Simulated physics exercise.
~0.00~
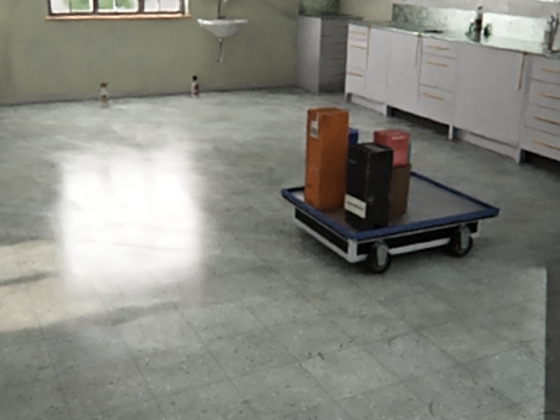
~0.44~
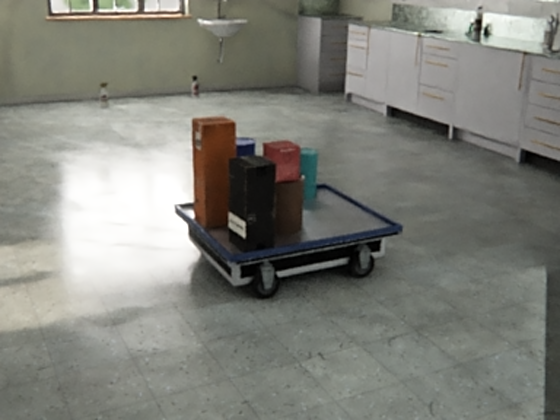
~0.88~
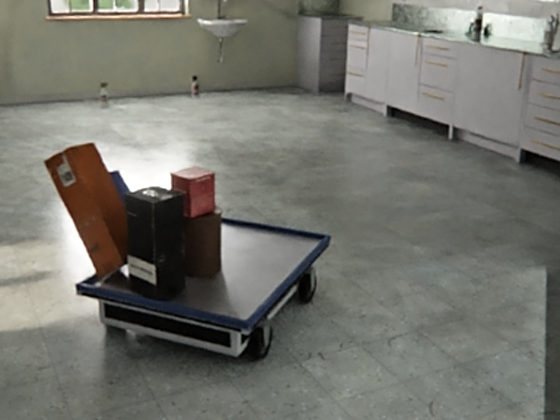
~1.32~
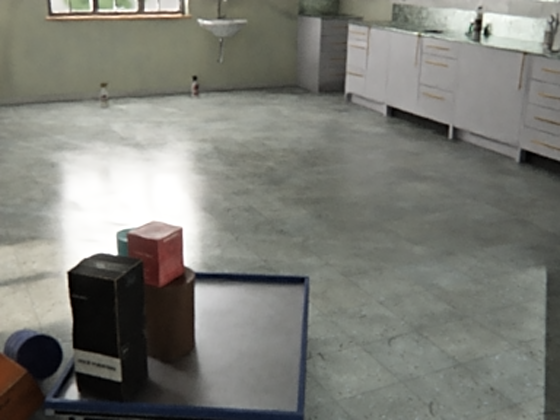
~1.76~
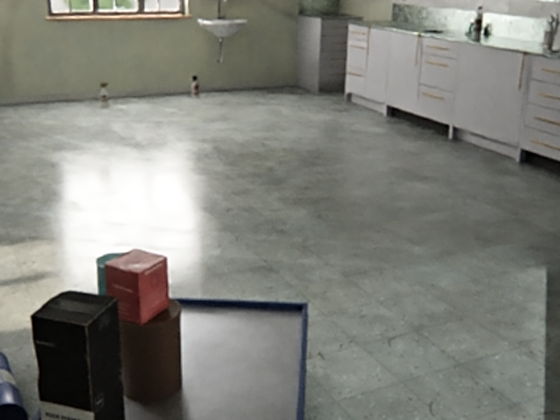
A still, slightly raised view looks across a grey tiled room with a small sink on the far wall and white cabinets at right. On the floor, a low wheeled cart with a blue rim carries a tall orange box, a black box, a red box on a brown container, and blue and turquoise canisters. The cart rolls left, then curves towards the viewer. As it turns, the orange box and blue canister lean over the left side and topple off. The cart stops at lower left, partly out of view, with the black, red and turquoise items still upright.
